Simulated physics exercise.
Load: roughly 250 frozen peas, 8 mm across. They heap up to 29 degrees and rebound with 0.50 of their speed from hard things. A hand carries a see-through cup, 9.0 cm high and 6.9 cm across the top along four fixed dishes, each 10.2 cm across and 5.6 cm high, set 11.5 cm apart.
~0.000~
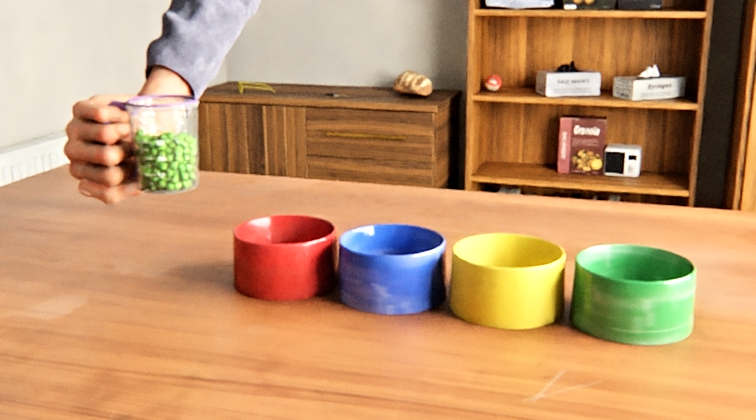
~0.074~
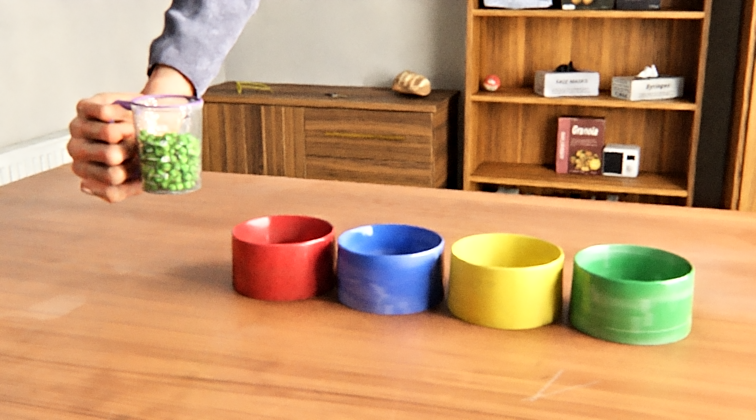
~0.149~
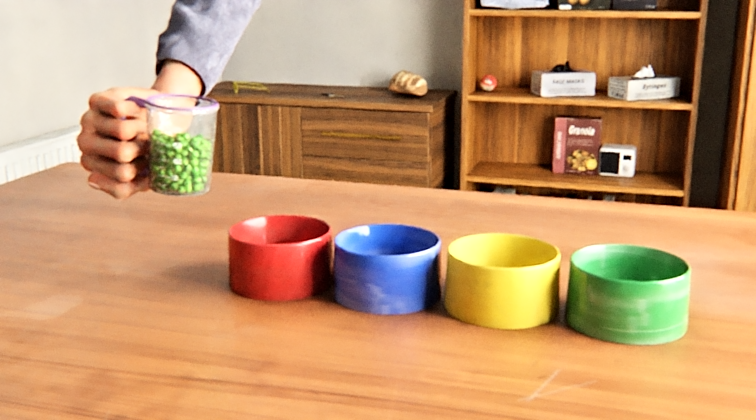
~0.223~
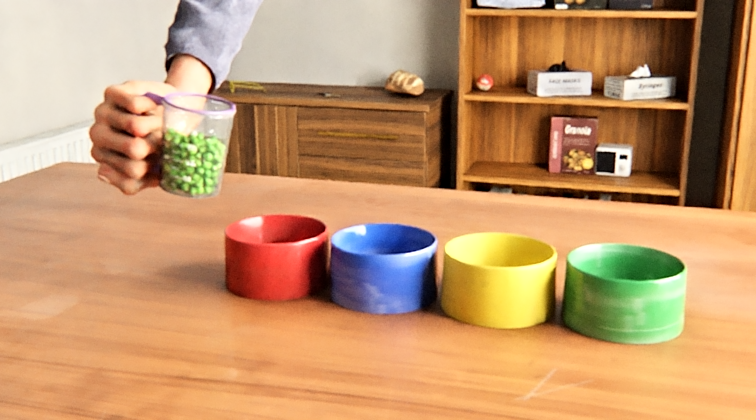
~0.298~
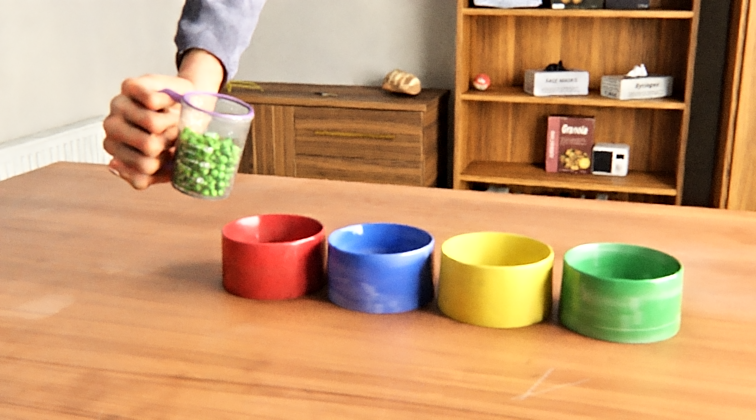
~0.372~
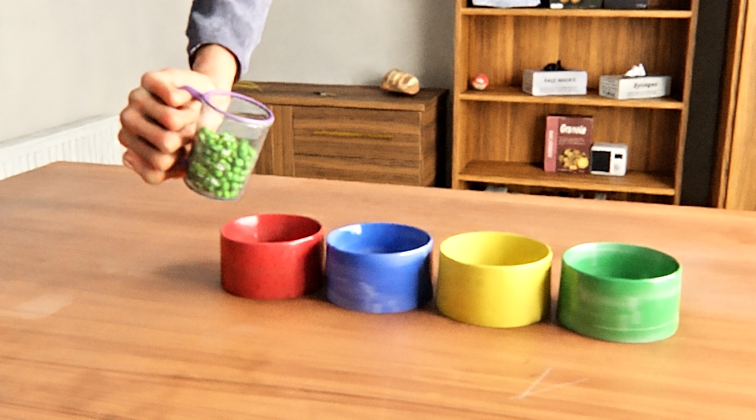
A hand carrying a clear cup of green peas rightward and gradually tilting it near four colored dishes on a wooden table.
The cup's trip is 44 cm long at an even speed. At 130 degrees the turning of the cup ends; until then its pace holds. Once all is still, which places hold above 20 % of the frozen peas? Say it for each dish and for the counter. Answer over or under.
Red dish: Under; blue dish: Under; green dish: Over; yellow dish: Under; on the counter: Under.
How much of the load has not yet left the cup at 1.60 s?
Some 85 per cent of the load.
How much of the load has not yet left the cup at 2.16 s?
Roughly 0 per cent.
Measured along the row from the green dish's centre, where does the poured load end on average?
Some 1 cm to the right.
After 1.11 s, tilt 72 degrees; cup holds 100 %.
Then, at 1.60 s, tilt 106 degrees; cup holds 85 %, green 10 %.
After 2.16 s, tilt 130 degrees; cup holds 0 %, green 95 %.
At rest (2.6 s), red 0 %, blue 0 %, green 95 %, yellow 0 %, counter 5 %.
